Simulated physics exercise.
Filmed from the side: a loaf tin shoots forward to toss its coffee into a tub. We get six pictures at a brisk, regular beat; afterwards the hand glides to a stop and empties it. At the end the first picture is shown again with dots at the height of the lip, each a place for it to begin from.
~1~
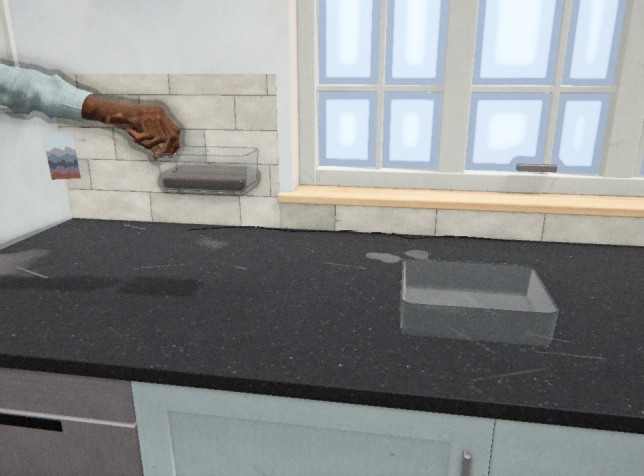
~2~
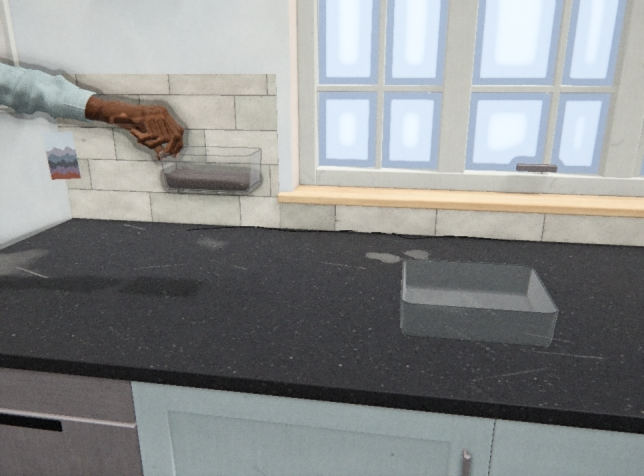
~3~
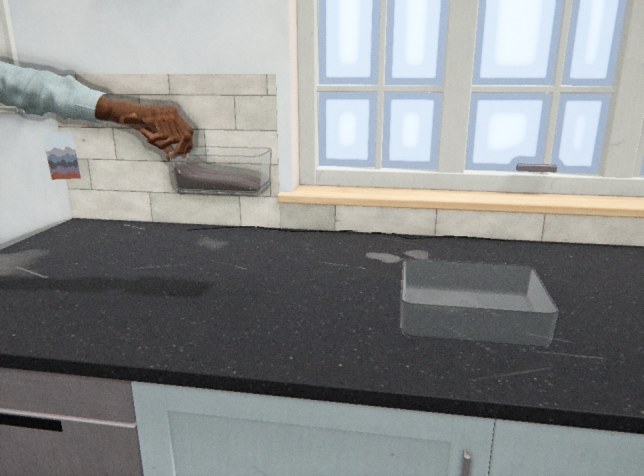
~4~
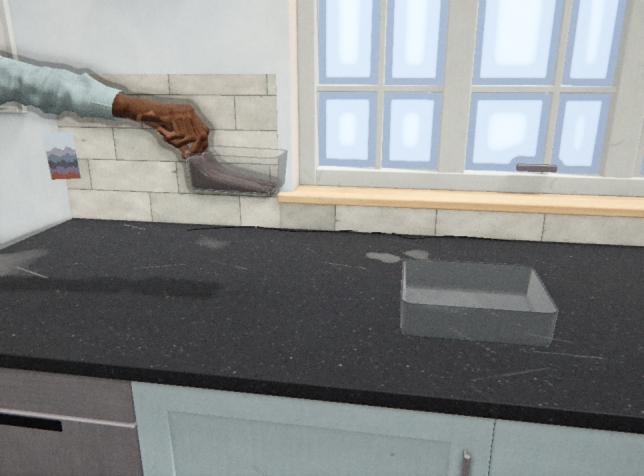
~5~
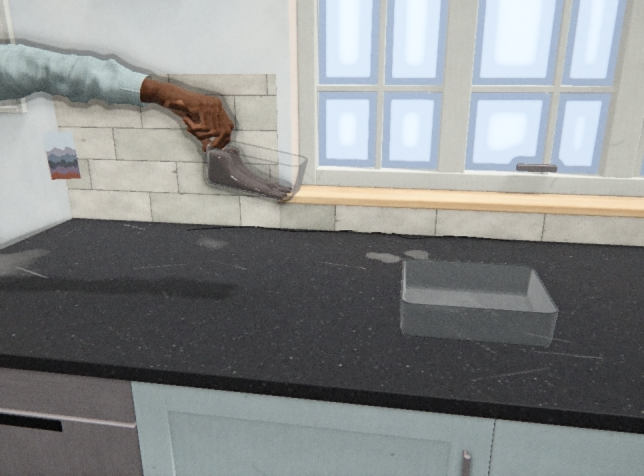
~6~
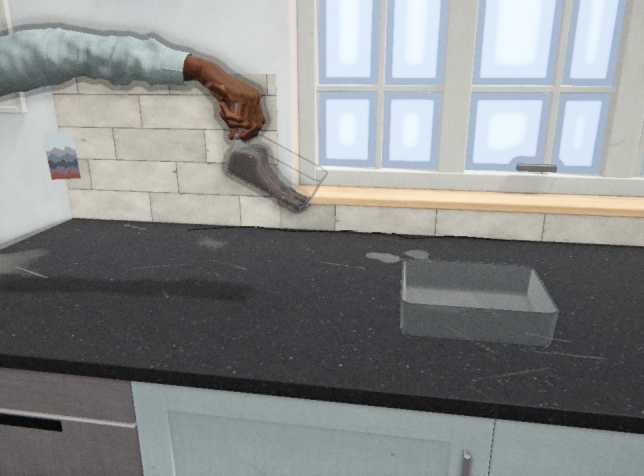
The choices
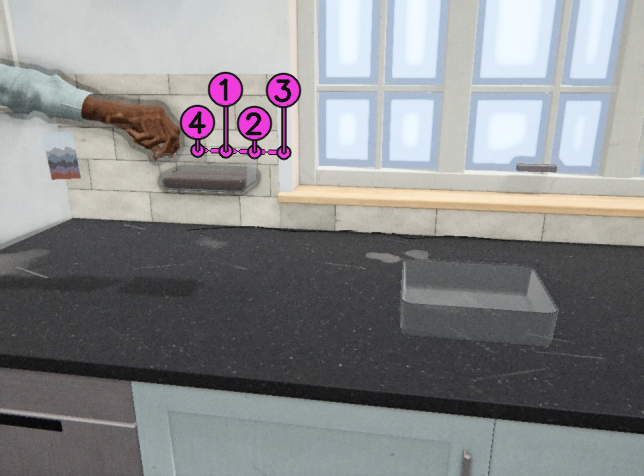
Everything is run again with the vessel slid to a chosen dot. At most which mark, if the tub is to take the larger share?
Choose 3.
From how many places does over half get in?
One of the four.
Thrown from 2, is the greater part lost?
Yes, that goes wrong.
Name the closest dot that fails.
Dot 2.
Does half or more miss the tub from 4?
Yes.
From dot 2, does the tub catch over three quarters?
No, it does not.
On the marked copy, 1 at (225, 151); 2 at (254, 151); 3 at (283, 152); 4 at (197, 150).
With 1, about 9 % lands in the tub, 85 % falls short and 6 % goes beside or beyond.
With 2, about 32 % lands in the tub, 58 % falls short and 10 % goes beside or beyond.
With 3, about 63 % lands in the tub, 22 % falls short and 15 % goes beside or beyond.
With 4, about 2 % lands in the tub, 96 % falls short.
